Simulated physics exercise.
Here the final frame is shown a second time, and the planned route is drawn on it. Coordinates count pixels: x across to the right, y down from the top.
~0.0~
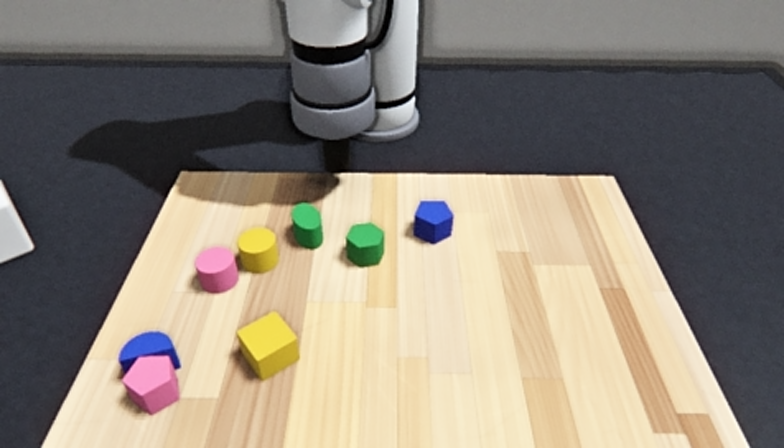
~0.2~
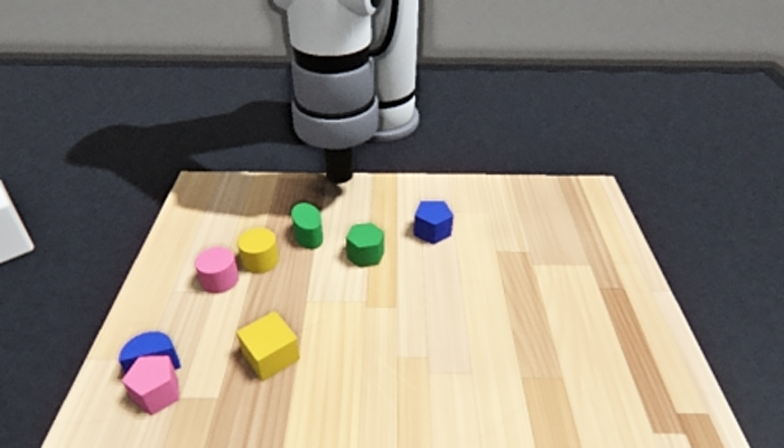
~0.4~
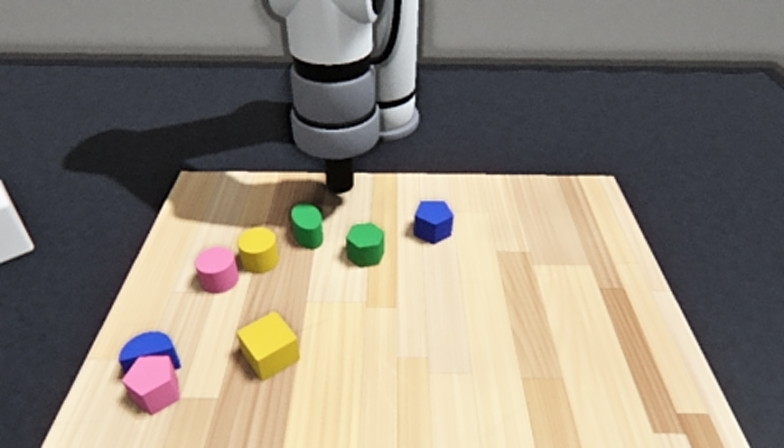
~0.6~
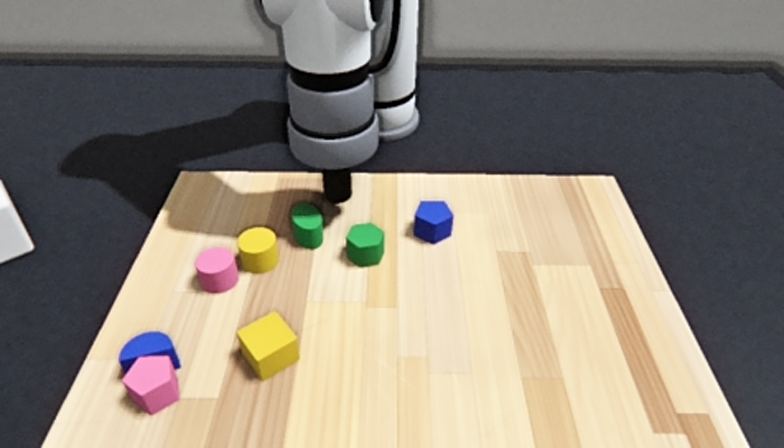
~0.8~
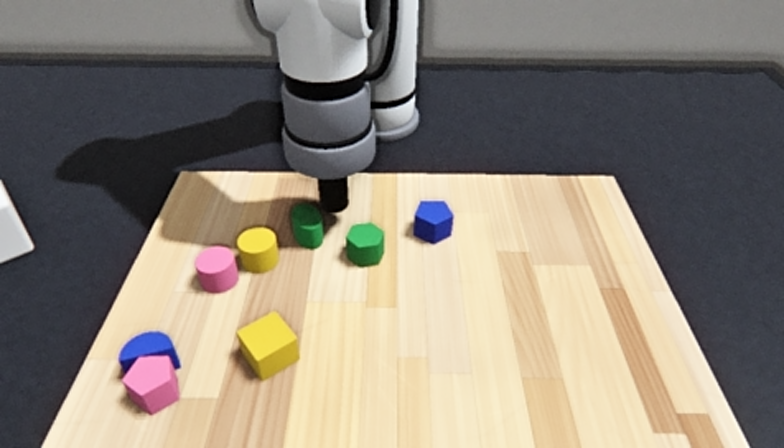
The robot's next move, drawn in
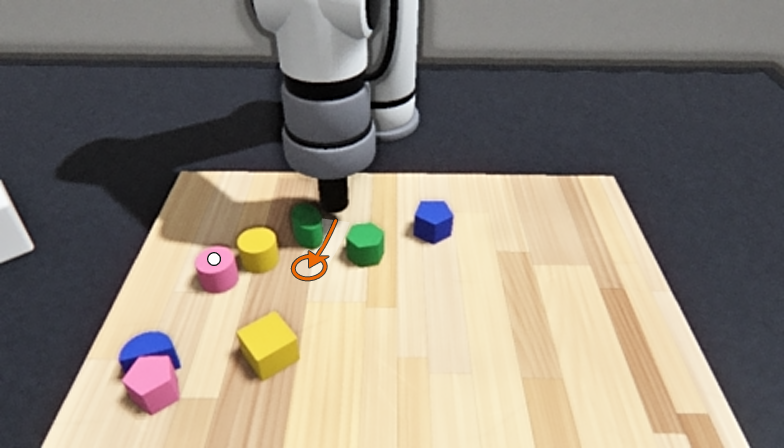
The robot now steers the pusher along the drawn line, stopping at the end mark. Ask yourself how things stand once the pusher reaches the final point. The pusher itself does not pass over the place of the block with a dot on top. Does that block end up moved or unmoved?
It stays.
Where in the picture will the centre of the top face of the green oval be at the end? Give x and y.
Located at (289, 225).
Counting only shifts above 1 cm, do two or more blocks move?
It seems not.
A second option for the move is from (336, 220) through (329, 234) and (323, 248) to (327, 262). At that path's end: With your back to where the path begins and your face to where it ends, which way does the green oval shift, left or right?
Facing the way the path runs, start to end, you'll find the green oval has shifted right.
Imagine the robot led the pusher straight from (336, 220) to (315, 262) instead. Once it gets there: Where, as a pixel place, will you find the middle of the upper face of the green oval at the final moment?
My estimate: (289, 225).
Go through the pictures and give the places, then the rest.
The first picture shows pusher's lower end at (338, 167); pink cylinder at (214, 259); green oval at (306, 215).
The second picture shows pusher at (340, 177); blocks still.
The third picture shows pusher at (340, 187); blocks still.
The fourth picture shows pusher at (338, 196); blocks still.
The fifth picture shows pusher at (335, 206); pink cylinder at (214, 259); green oval at (306, 215).
Drawn move, from (336, 220) through (325, 243) to (309, 267); the dot is on the pink cylinder.
The first path, step by step. Halfway along, pusher at (323, 228); green oval at (293, 224), turned 30° clockwise.
At the end, pusher at (307, 252); pink cylinder still; green oval at (289, 225), turned 40° clockwise.
